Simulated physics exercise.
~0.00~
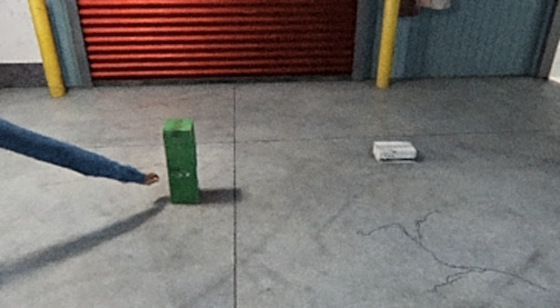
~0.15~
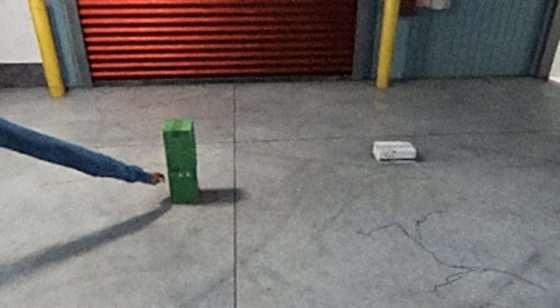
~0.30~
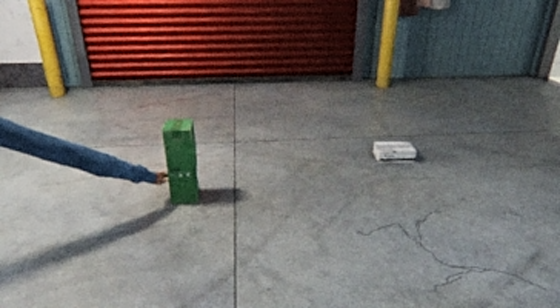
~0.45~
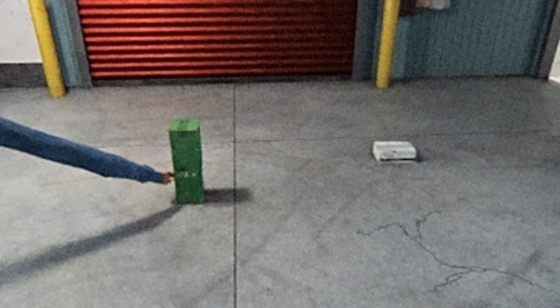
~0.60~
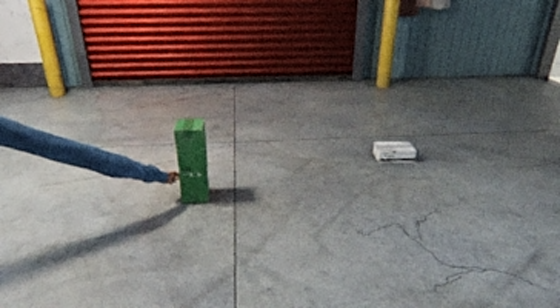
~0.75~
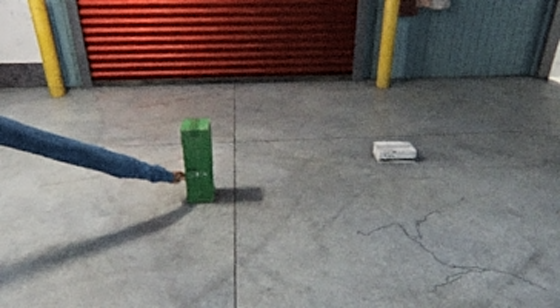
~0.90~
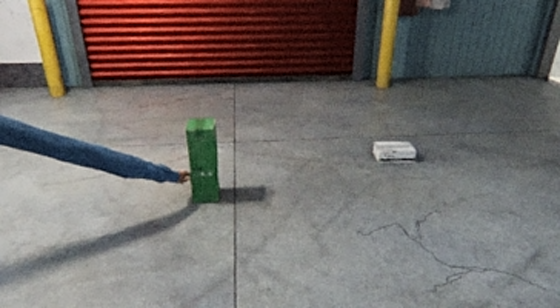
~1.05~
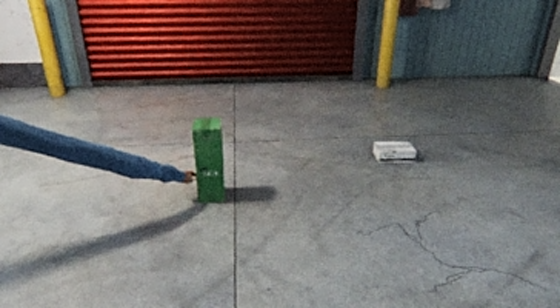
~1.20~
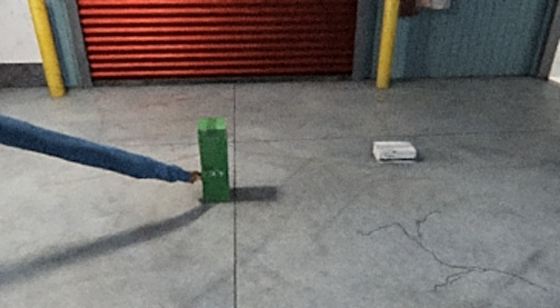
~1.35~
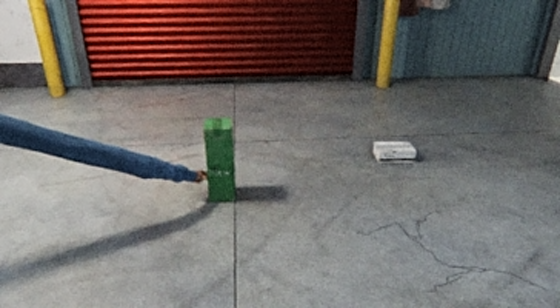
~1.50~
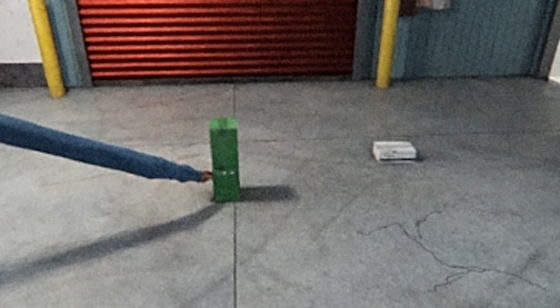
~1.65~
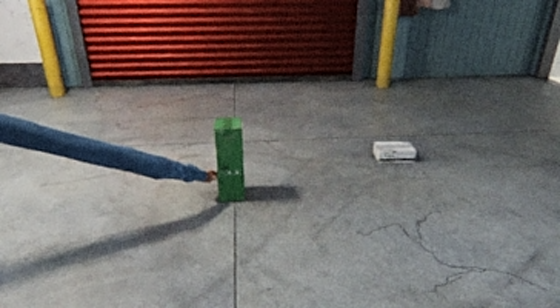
An arm in a blue sleeve reaches in from the left toward a tall green box standing on a grey concrete floor, with a red shutter and yellow posts behind. The hand closes the small gap and meets the box on its left side, low on its body. It then pushes gently, and the box slides slowly to the right, staying upright as its shadow moves along with it. The box crosses toward the seam in the floor and ends upright beside it, the hand still against it. A small white parcel farther right never moves.
